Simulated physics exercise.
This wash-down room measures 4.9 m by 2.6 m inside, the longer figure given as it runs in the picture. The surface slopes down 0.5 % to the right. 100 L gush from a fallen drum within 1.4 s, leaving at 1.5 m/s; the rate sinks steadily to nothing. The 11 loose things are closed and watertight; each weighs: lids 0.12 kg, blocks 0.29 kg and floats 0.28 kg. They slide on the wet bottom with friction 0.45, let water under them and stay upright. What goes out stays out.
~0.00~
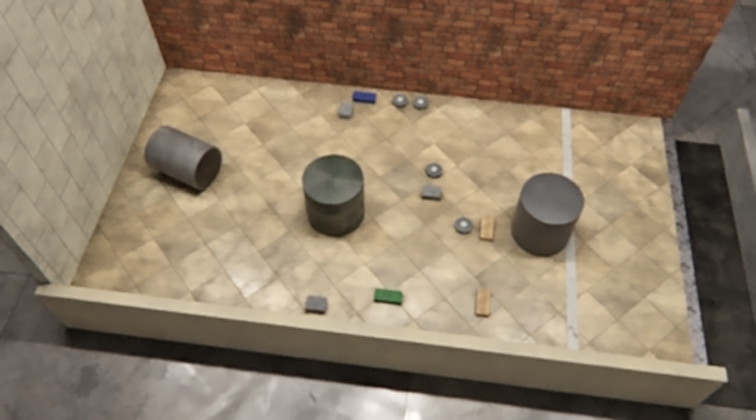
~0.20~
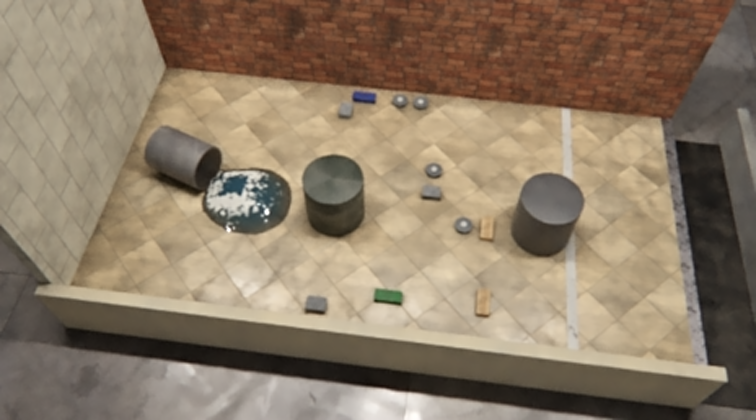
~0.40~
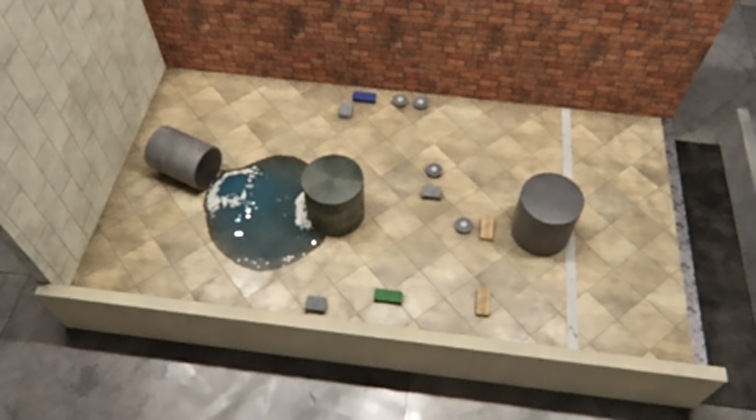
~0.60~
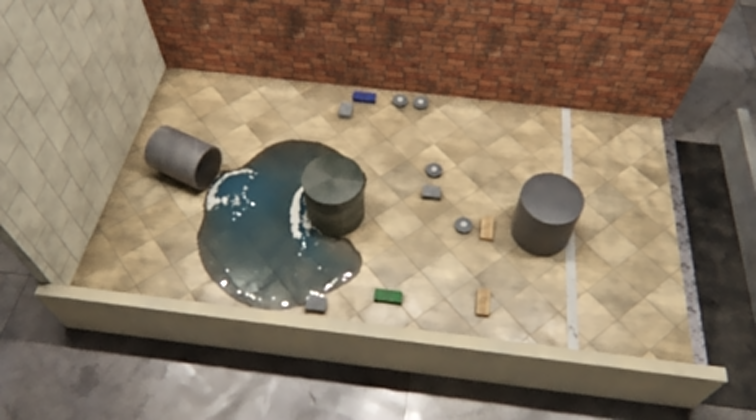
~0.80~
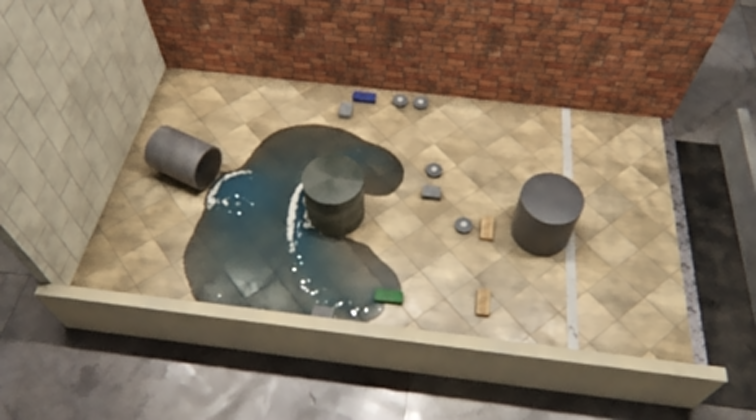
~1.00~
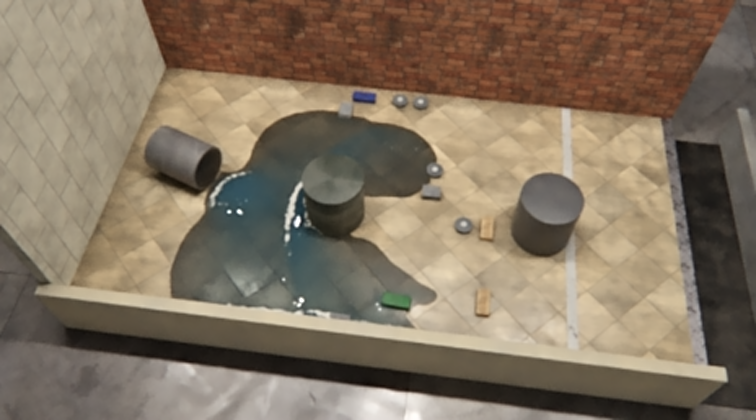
In the video, water appears beside a toppled dark cylinder at the left of a tiled, walled area and spreads rightward around an upright cylinder, covering a small gray block near the front wall and then slightly shifting a green block.
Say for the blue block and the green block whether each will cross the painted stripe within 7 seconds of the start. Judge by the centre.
The blue block falls short; the green block crosses.
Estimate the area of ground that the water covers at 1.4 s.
Roughly 4.0 m2.
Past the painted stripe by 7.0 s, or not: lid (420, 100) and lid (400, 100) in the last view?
In that order: Beyond, beyond.
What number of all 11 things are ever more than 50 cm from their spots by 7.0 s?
That makes 7.
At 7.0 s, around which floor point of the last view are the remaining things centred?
Around (511, 183).
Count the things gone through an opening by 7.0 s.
I count 2.
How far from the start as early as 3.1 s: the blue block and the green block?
Roughly 10 and 200 cm by then.
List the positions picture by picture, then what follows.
The blue block at (364, 96) rests on the ground; the green block at (388, 295), on the bottom; water covers 0.0 m2; 0 of 11 have shifted, in the first frame.
The blue block at (364, 96), on the bottom; the green block at (388, 295), on the bottom; water covers 0.4 m2; 0 of 11 have shifted, in the second frame.
The blue block at (364, 96) rests on the ground; the green block at (388, 295) rests on the ground; 0.9 m2 under water; 0 of 11 have shifted, in the third frame.
The blue block at (364, 96) rests on the ground; the green block at (388, 295) rests on the ground; water covers 1.6 m2; 0 of 11 have shifted, in the fourth frame.
The blue block at (364, 96), on the bottom; the green block at (389, 295) rests on the ground; 2.4 m2 under water; 1 of 11 have shifted, in the fifth frame.
The blue block at (364, 96), on the bottom; the green block at (396, 300) rests on the ground, 8 cm from its start; water covers 3.1 m2; 2 of 11 have shifted, in the sixth frame.
After 1.4 s the blue block is near (364, 96), 0.0 m from its start, aground; the green block is near (429, 312), 0.3 m from its start, afloat; 0 of 11 are over the mark; 2 afloat.
After 3.1 s the blue block is near (374, 95), 0.1 m from its start, afloat; the green block is near (621, 253), 2.0 m from its start, aground; 3 of 11 are over the mark; 4 afloat.
After 4.9 s the blue block is near (389, 108), 0.3 m from its start, aground; the green block is near (634, 243), 2.1 m from its start, aground; 5 of 11 are over the mark; 2 afloat.
After 7.0 s the blue block is near (389, 108), 0.3 m from its start, aground; the green block is near (634, 243), 2.1 m from its start, aground; 6 of 11 are over the mark; 1 afloat.
